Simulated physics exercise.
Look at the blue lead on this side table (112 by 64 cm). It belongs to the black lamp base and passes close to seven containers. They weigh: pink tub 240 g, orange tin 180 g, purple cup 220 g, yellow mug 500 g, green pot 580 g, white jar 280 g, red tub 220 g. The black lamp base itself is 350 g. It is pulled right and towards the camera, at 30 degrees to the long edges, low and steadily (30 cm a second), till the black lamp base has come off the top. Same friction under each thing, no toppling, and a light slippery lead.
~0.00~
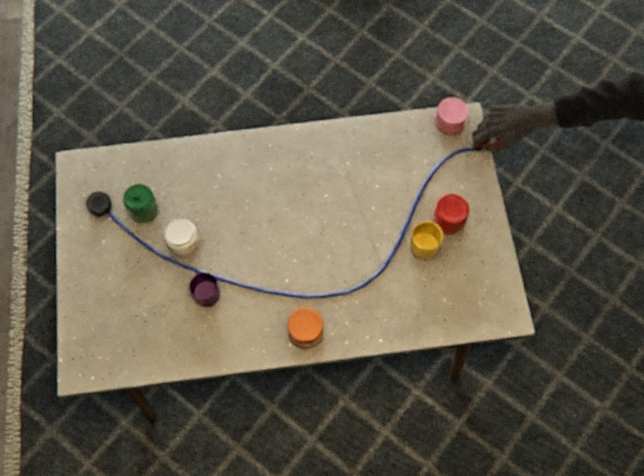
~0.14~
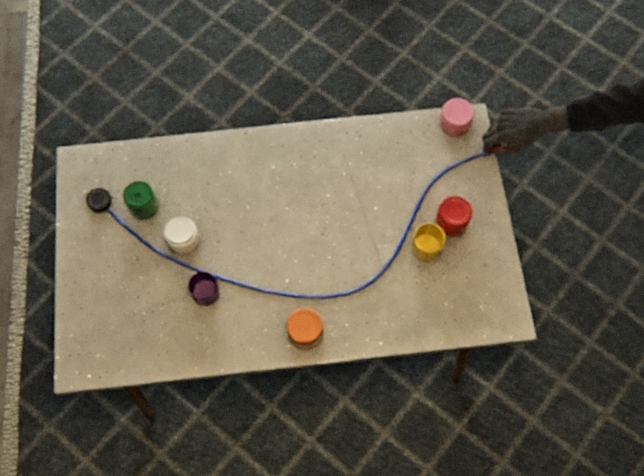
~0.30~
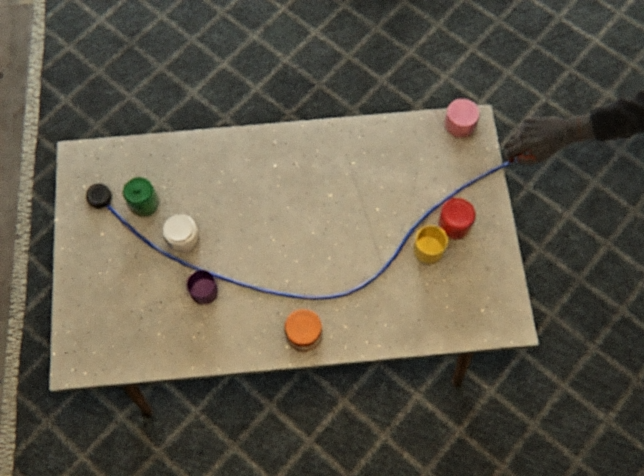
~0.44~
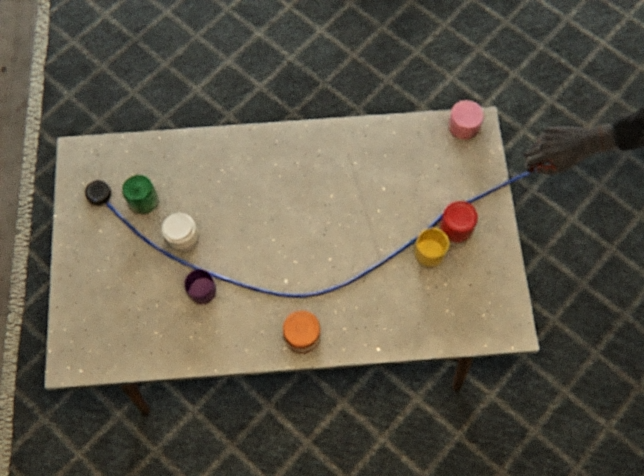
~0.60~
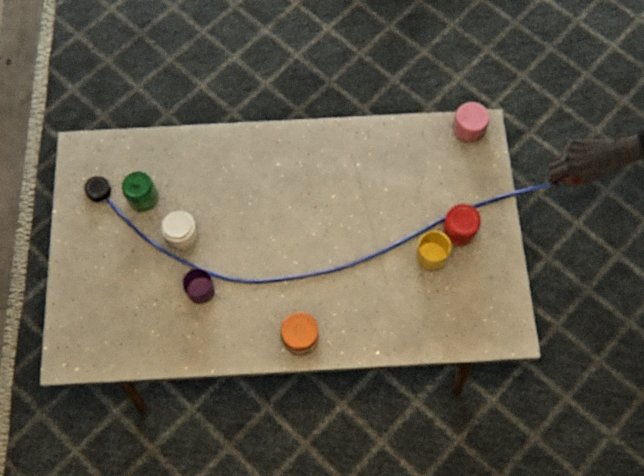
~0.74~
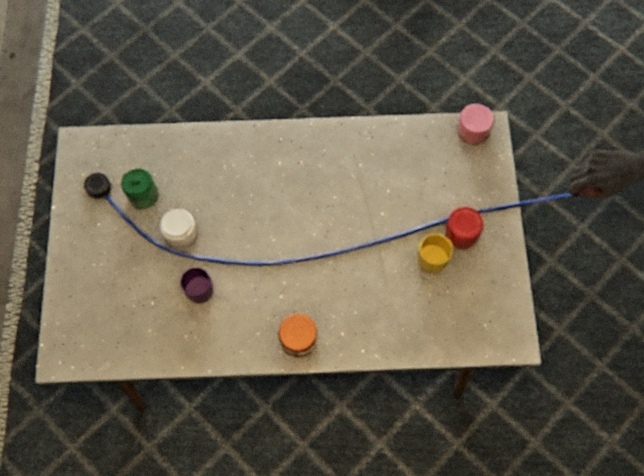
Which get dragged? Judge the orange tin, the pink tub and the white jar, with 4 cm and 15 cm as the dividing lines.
In order: The orange tin barely shifts; the pink tub stays about where it is; the white jar slides into the middle band.
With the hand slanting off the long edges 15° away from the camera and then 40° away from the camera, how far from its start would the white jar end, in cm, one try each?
In turn about 12 cm, 12 cm.
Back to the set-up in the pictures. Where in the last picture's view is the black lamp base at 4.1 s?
Near (466, 211).
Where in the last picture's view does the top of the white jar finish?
Around (194, 186).
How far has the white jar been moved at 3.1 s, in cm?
Some 10 cm.
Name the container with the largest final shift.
It is the white jar.
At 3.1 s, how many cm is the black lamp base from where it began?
About 56 cm.
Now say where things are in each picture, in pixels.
In the first frame, lamp base (98, 202); orange tin (305, 324); pink tub (453, 110); white jar (179, 232); lead through (417, 200) (359, 287) (246, 286) (154, 250); 0 cm pulled.
In the second frame, lead through (401, 244) (245, 285); 1 cm pulled.
In the third frame, lead through (403, 243) (244, 285); 6 cm pulled.
In the fourth frame, lead through (411, 243) (243, 285); 10 cm pulled.
In the fifth frame, lead through (419, 233) (243, 281); 15 cm pulled.
In the sixth frame, lamp base (96, 183); orange tin (298, 332); pink tub (477, 118); white jar (176, 222); lead through (479, 212) (367, 245) (249, 263) (149, 239); 19 cm pulled.
By 2.0 s the black lamp base has slid 27 cm, and the shifts are, white jar 10 cm.
By 3.1 s the black lamp base has slid 57 cm, and the shifts are, white jar 10 cm.
By 4.1 s the black lamp base has slid 88 cm, and the shifts are, white jar 10 cm, red tub 3 cm.
By 5.0 s the black lamp base is off the top, and the shifts are, white jar 10 cm at (194, 186), red tub 3 cm, pink tub 0 cm at (477, 118), orange tin 0 cm at (298, 332).
